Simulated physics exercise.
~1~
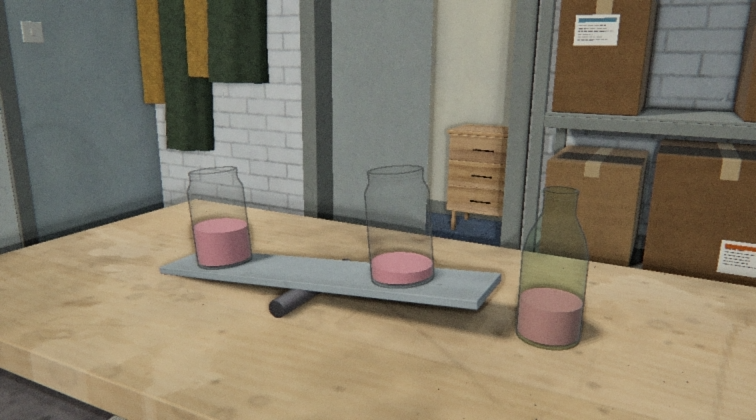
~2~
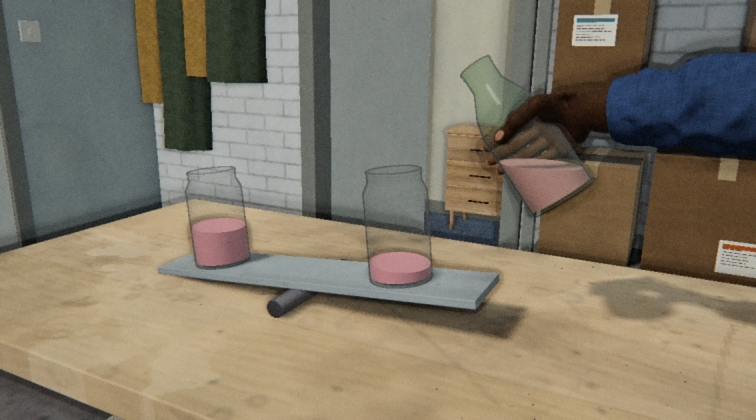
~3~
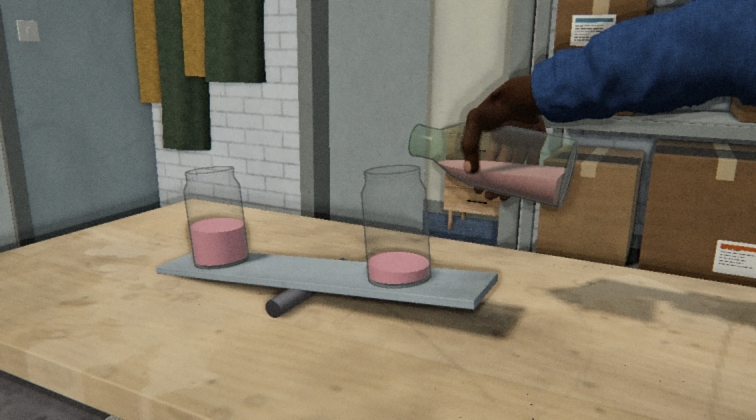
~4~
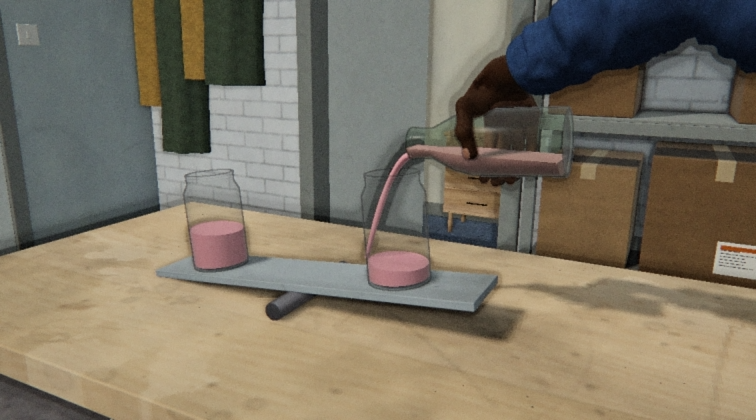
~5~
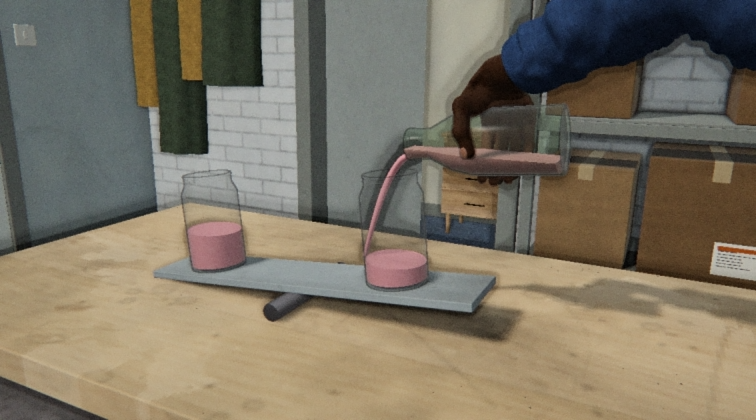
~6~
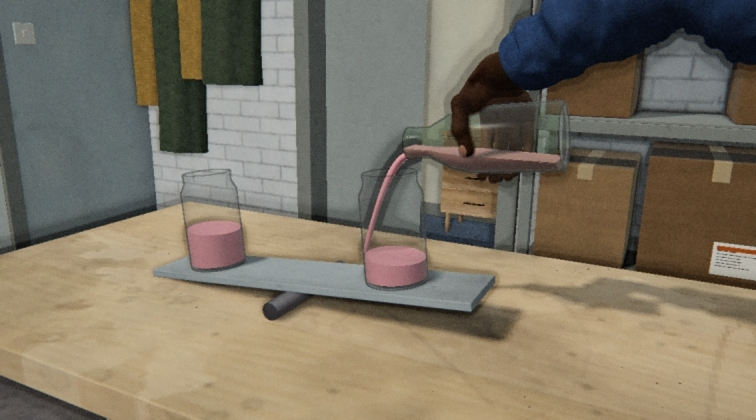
To begin with, two jars of pink milk sit on a tilted board, the left one fuller, with a milk bottle standing to the right. A hand lifts the bottle and tips it over the right jar. Pink milk streams in, the jar's level rising slightly while the board barely moves.
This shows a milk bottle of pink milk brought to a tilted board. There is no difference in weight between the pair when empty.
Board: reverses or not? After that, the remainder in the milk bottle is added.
Unchanged.
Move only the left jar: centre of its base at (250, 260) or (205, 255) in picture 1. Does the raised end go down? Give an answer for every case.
Well, the first one goes over, and the second just sits there.
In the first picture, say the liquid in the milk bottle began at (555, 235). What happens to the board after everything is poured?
Given that level, I'd expect it to seesaw across.
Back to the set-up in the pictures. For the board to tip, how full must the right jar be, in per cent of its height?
Filled to about 45 percent.
Shortly, the right jar is about a quarter full; the board leans as before.
Then, the right jar is about a third full; the board leans as before.
At the finish, the right jar is about a third full; the board leans as before.
